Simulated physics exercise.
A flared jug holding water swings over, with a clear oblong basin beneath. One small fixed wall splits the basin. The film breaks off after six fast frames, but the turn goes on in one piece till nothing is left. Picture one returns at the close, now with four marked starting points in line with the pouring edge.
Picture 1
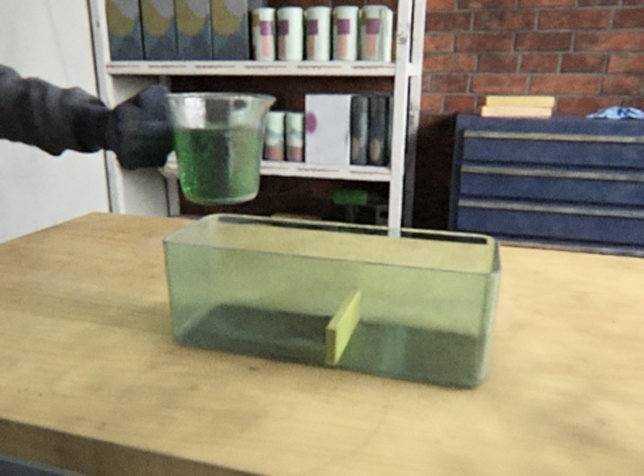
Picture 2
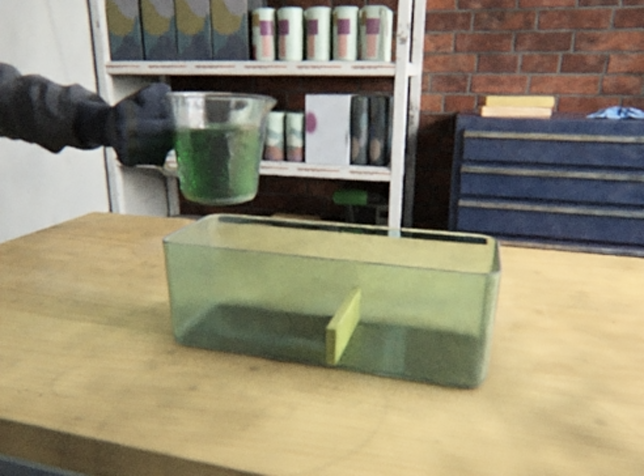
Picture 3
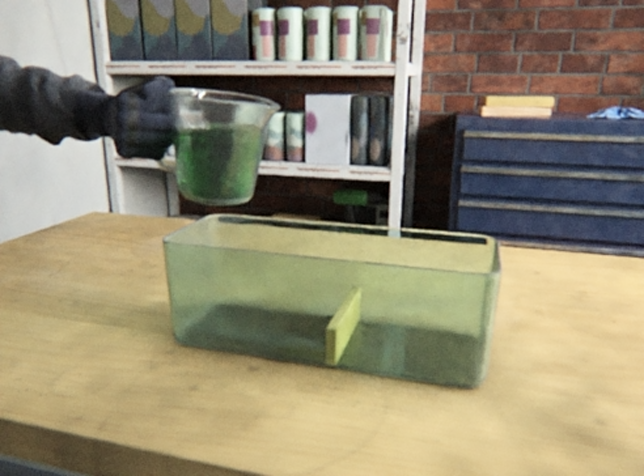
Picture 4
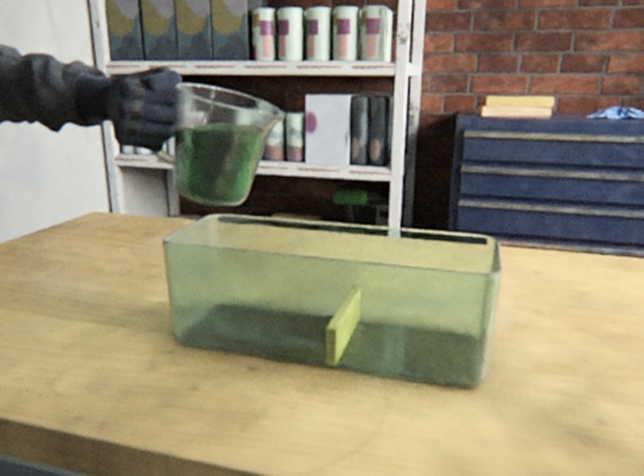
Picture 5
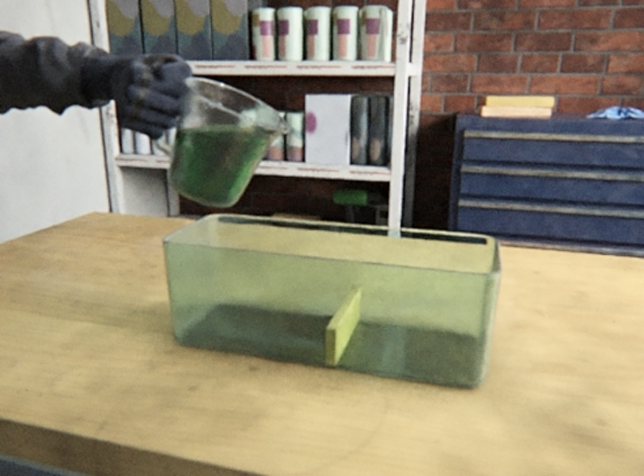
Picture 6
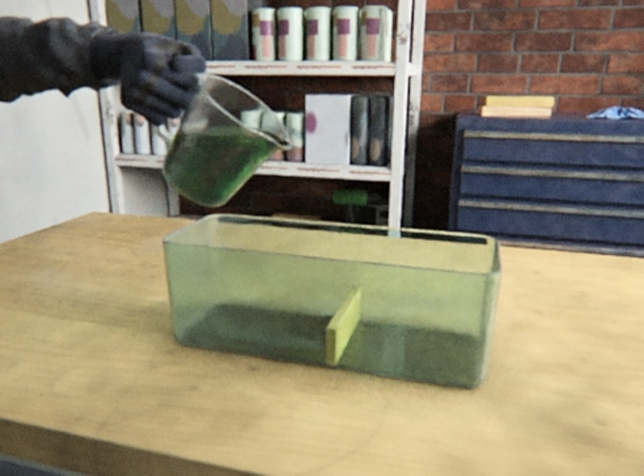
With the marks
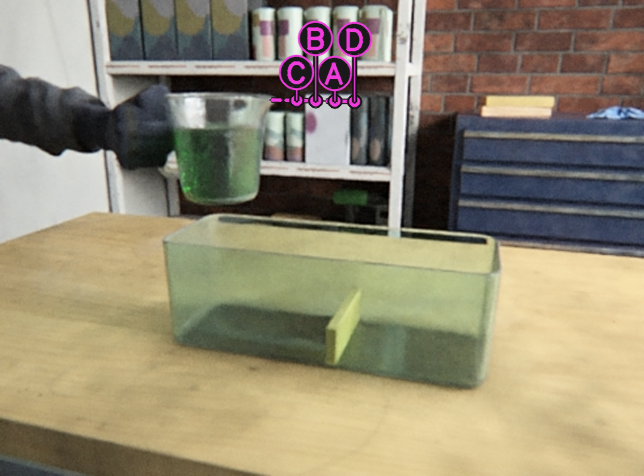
A gloved hand holding a flared jug of green liquid above a clear oblong basin, gradually tilting it to the right.
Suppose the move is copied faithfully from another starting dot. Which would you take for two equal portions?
Dot C.
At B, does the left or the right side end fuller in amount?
The right one.
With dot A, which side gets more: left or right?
The right one.
In magenta, A at (334, 101); B at (315, 100); C at (296, 100); D at (354, 101).
With A, about 3 % ends left of the wall and 96 % right of it.
With B, about 20 % ends left of the wall and 80 % right of it.
With C, about 49 % ends left of the wall and 51 % right of it.
With D, about 4 % ends left of the wall and 96 % right of it.
